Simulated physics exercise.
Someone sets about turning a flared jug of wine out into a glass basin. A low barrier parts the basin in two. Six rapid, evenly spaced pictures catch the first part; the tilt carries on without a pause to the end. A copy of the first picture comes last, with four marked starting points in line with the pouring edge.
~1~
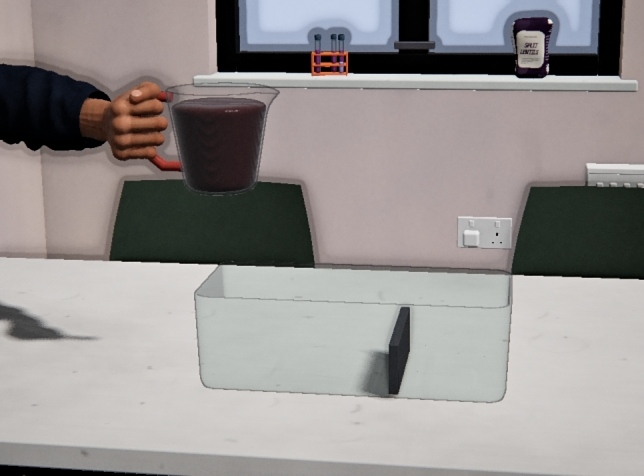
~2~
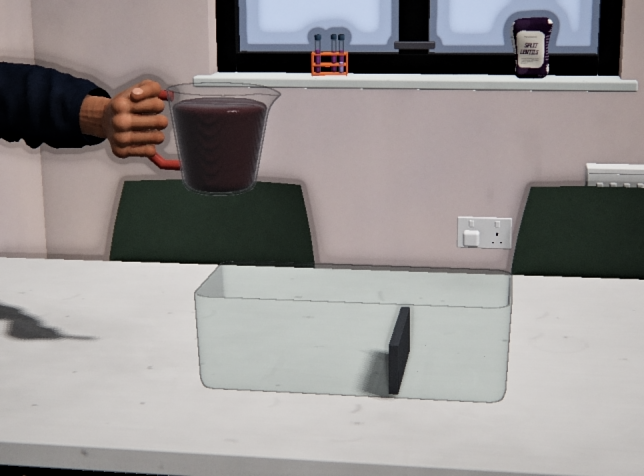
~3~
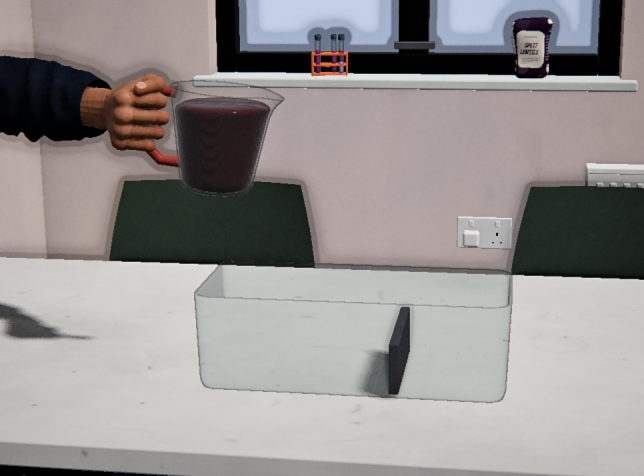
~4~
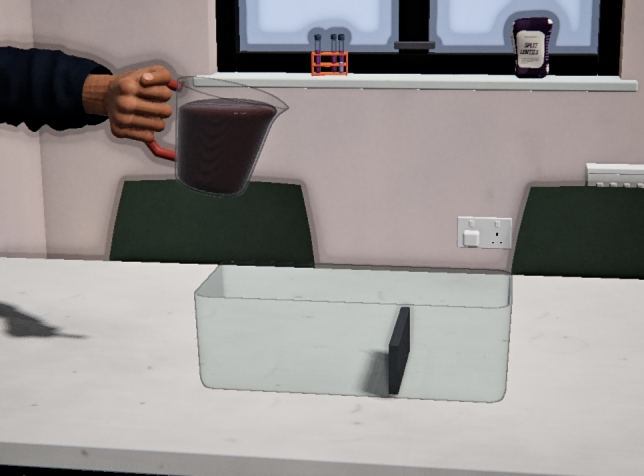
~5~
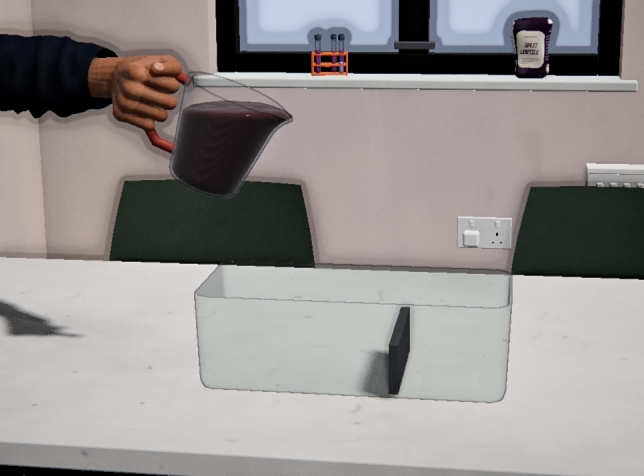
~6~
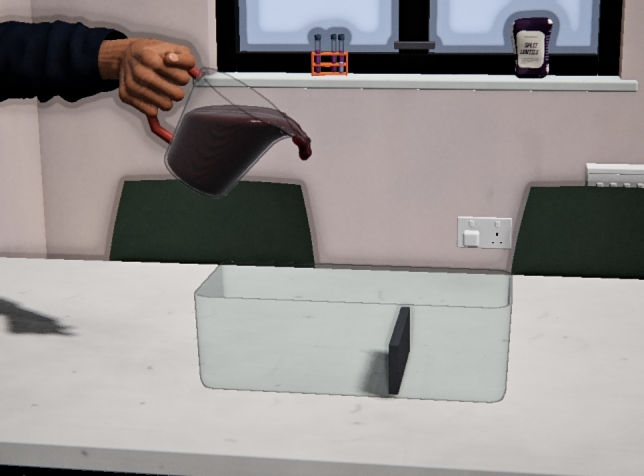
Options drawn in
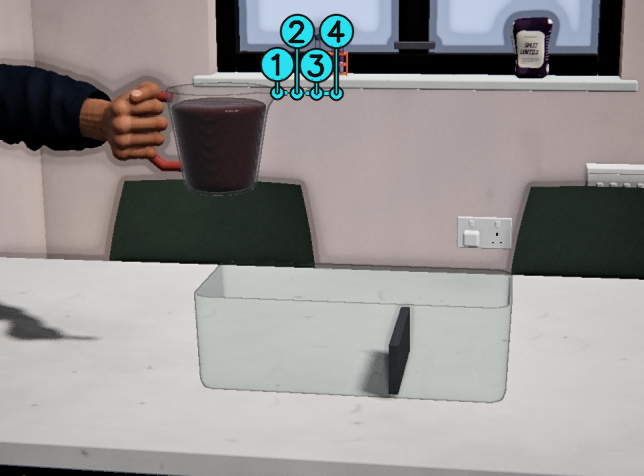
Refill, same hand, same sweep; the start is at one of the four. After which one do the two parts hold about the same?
4 works best here.
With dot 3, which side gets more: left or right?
The left side.
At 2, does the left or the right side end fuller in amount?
The left one.
On the marked copy, 1 at (277, 92); 2 at (297, 93); 3 at (316, 93); 4 at (336, 93).
With 1, about 95 % ends left of the wall and 3 % right of it.
With 2, about 92 % ends left of the wall and 3 % right of it; 5 % is lost outside.
With 3, about 80 % ends left of the wall and 17 % right of it; 3 % is lost outside.
With 4, about 50 % ends left of the wall and 49 % right of it.
